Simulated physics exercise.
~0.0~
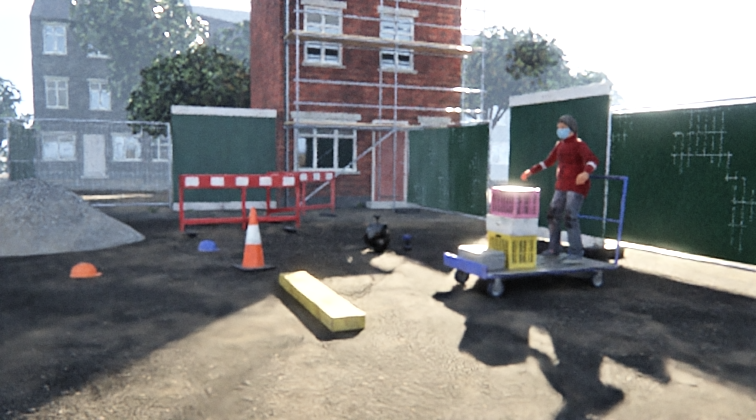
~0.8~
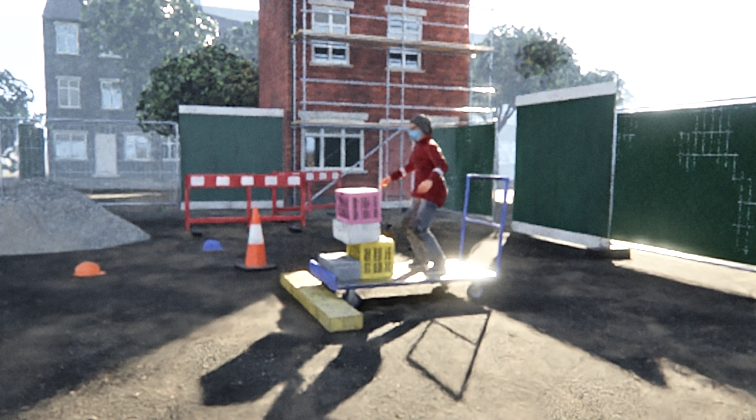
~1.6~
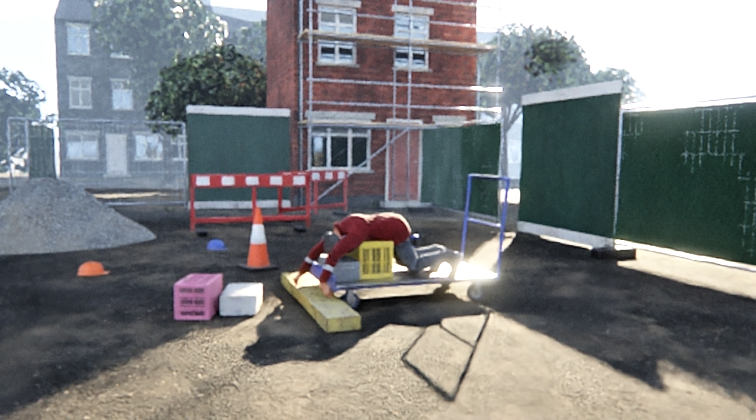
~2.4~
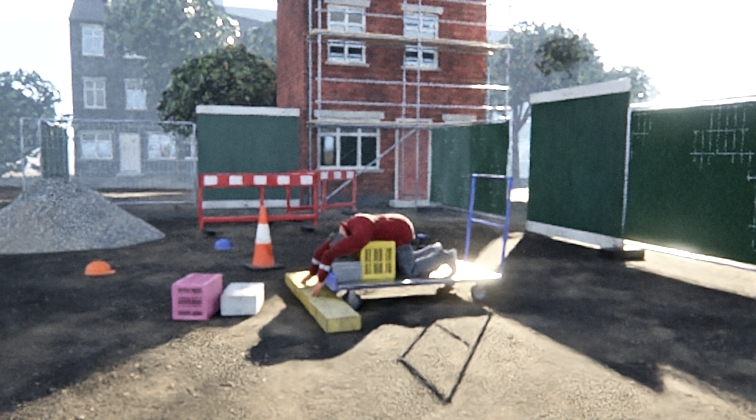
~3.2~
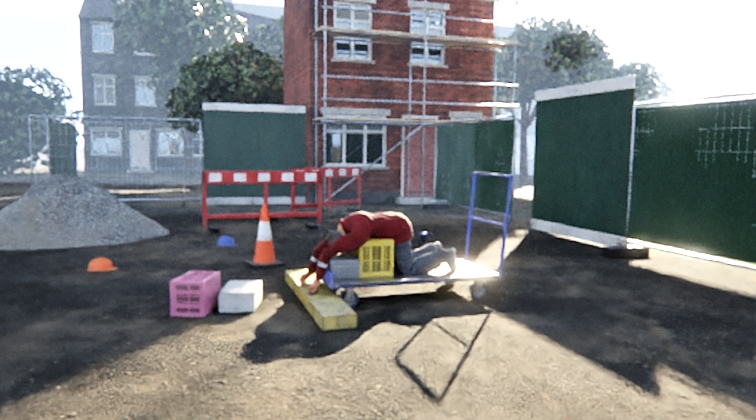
A masked worker riding a trolley hits a yellow kerb and slumps forward as two loads tumble off.
